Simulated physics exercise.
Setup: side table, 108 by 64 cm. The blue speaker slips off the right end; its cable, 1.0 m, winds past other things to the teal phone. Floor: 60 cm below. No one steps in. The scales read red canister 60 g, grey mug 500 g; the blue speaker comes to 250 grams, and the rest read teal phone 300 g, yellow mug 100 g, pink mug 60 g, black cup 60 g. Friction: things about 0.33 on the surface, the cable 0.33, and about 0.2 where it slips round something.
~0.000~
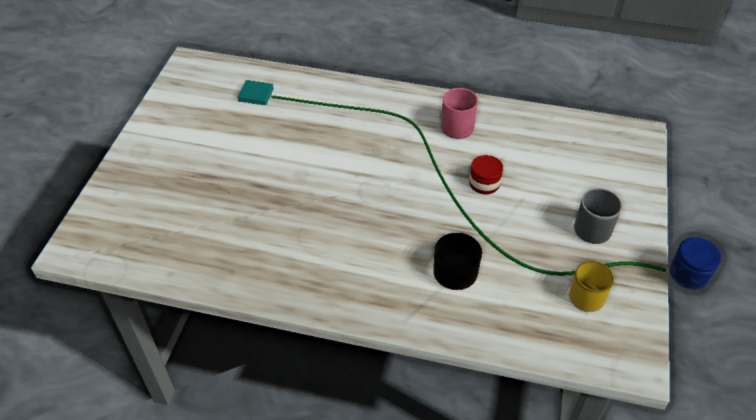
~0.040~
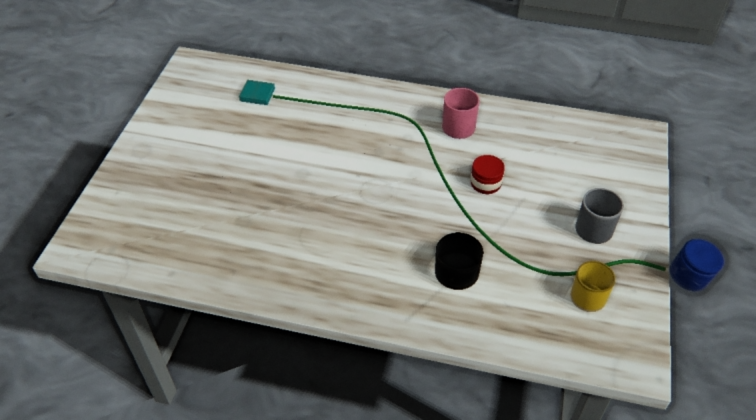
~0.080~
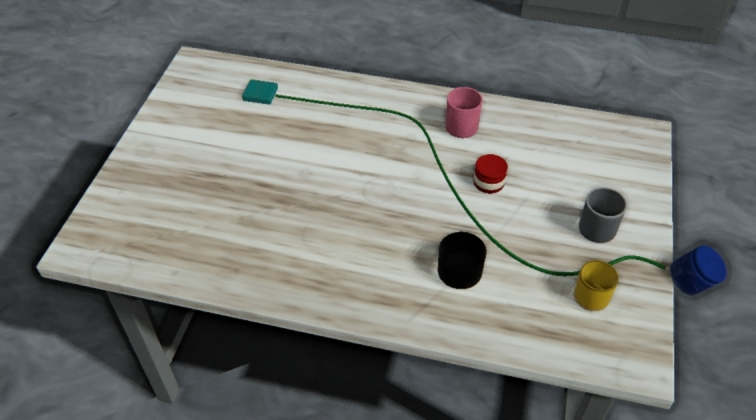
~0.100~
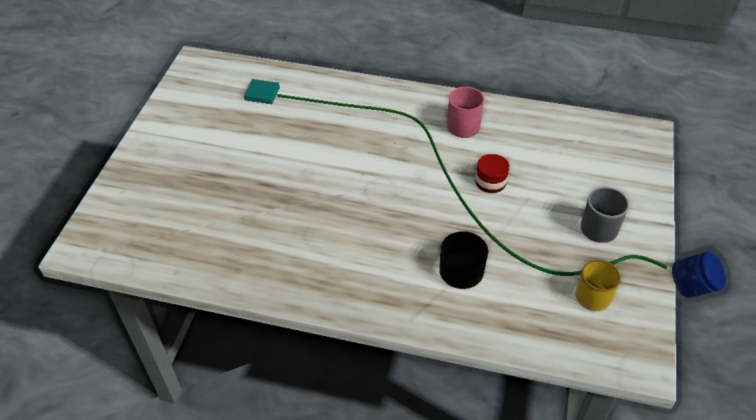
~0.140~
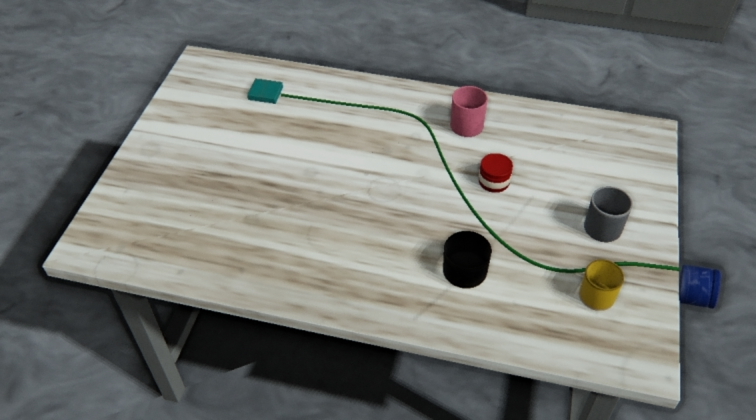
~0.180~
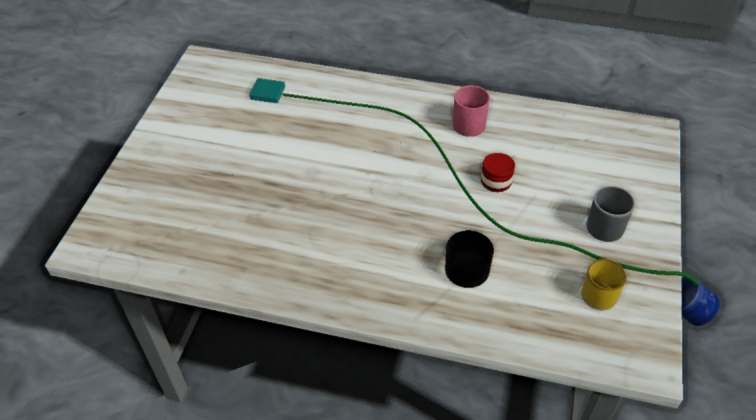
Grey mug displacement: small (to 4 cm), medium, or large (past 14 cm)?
Small.
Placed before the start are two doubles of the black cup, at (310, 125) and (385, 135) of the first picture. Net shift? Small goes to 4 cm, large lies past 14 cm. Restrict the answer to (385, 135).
Net shift there: A lot.
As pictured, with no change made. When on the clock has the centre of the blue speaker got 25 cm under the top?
The clock reads 0.50 s at that moment.
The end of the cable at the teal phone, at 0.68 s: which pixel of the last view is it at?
Around (345, 125).
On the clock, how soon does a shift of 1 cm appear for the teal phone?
Answer: Teal phone, 0.28 s.
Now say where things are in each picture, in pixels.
Grey mug (602, 203); cable runs through (507, 255) (446, 186) (410, 121) (323, 104), in the first picture.
Blue speaker (702, 254); cable runs through (448, 186) (324, 104), in the second picture.
Blue speaker (698, 271); cable runs through (451, 185) (327, 103), in the third picture.
Blue speaker (699, 275); cable runs through (452, 185) (329, 103), in the fourth picture.
Blue speaker (698, 287); cable runs through (456, 184) (332, 102), in the fifth picture.
Grey mug (615, 200); cable runs through (651, 272) (541, 241) (463, 187) (418, 124) (334, 102), in the sixth picture.
After 0.4 s, the cable's tail end at (303, 123); blue speaker over the edge, teal phone 10 cm off its start, red canister 2 cm off its start.
After 0.7 s, the cable's tail end at (345, 125); teal phone 16 cm off its start, blue speaker over the edge, red canister 2 cm off its start.
After 0.9 s, the cable's tail end at (377, 144); teal phone 25 cm off its start at (363, 132), blue speaker over the edge, red canister 2 cm off its start at (504, 159).
After 1.2 s, the cable's tail end at (415, 160); teal phone 33 cm off its start, blue speaker over the edge, red canister 2 cm off its start.
After 2.4 s, the cable's tail end at (446, 174); grey mug 0 cm off its start at (615, 200), teal phone 40 cm off its start at (431, 163), blue speaker over the edge, red canister 2 cm off its start at (504, 159).
